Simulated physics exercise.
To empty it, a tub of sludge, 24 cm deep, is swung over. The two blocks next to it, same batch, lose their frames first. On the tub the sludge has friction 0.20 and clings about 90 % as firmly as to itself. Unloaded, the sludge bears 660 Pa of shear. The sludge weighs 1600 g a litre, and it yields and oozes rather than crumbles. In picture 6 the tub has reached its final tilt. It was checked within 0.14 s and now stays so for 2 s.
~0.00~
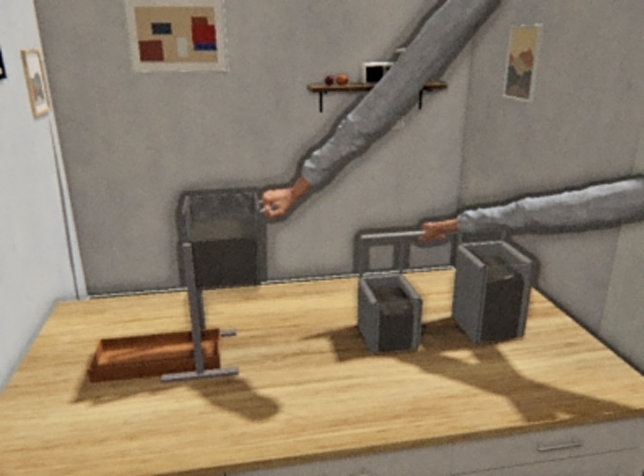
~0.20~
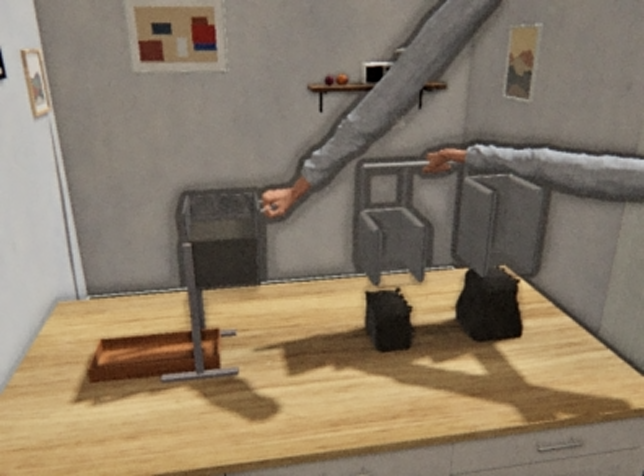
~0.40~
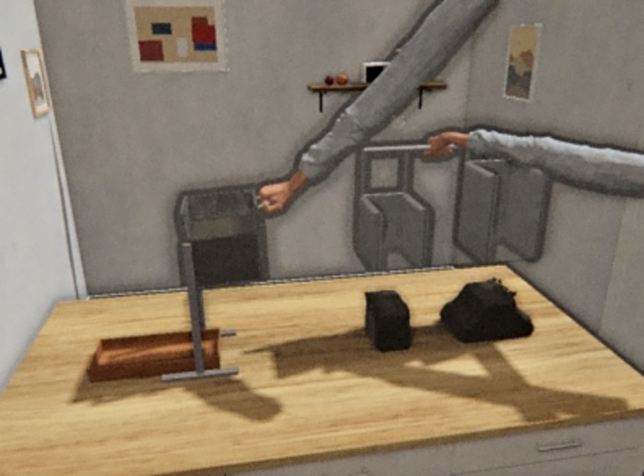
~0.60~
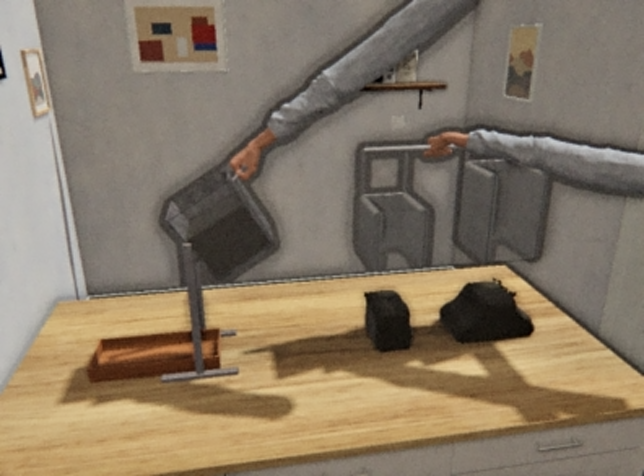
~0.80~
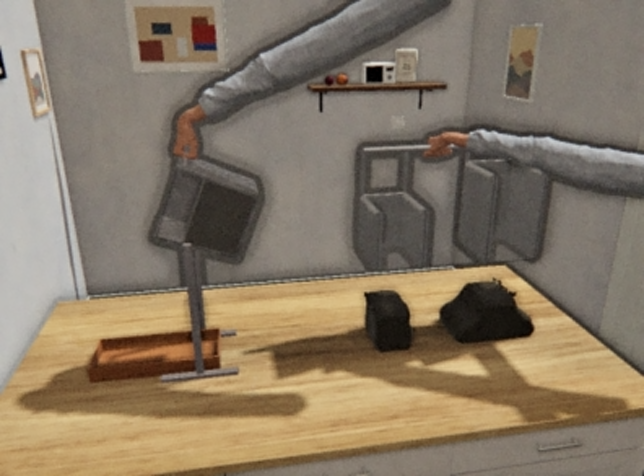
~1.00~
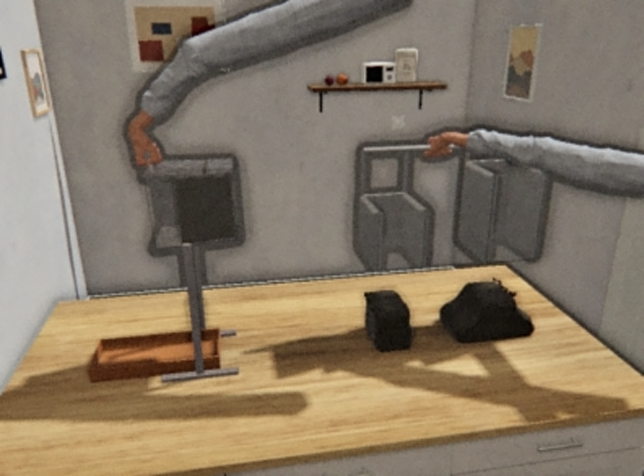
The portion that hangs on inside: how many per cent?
It comes to some 100 %.
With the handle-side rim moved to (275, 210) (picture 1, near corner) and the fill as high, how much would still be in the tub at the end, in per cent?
Then about 55 %.
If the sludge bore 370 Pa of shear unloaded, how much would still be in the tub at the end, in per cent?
Then about 55 %.
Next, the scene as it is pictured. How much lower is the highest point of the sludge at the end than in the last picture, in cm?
Some 4 cm.
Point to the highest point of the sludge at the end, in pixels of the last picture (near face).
Near (203, 193).
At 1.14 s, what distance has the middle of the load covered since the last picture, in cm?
About 1 cm.
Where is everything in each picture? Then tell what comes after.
The first frame shows handle-side rim at (257, 211), tilt 0 degrees; highest point of the sludge at (196, 241); test blocks 16 cm, 25 cm high (left to right).
The second frame shows handle-side rim at (257, 211), tilt 0 degrees; highest point of the sludge at (196, 241); test blocks 16 cm, 21 cm high (left to right).
The third frame shows handle-side rim at (255, 206), tilt 4 degrees; highest point of the sludge at (251, 234); test blocks 15 cm, 16 cm high (left to right).
The fourth frame shows handle-side rim at (227, 181), tilt 32 degrees; highest point of the sludge at (240, 207); test blocks 15 cm, 16 cm high (left to right).
The fifth frame shows handle-side rim at (176, 170), tilt 68 degrees; highest point of the sludge at (205, 183); test blocks 15 cm, 16 cm high (left to right).
The sixth frame shows handle-side rim at (144, 179), tilt 91 degrees; highest point of the sludge at (223, 177); test blocks 15 cm, 16 cm high (left to right).
By 1.14 s, the tub is at 92 degrees and holds 100 %.
By 1.31 s, the tub is at 92 degrees and holds 100 %.
By 1.48 s, the tub is at 92 degrees and holds 100 %.
By 1.65 s, the tub is at 92 degrees and holds 100 %.
By 3.00 s, at the end, the tub is at 92 degrees and holds 100 %.
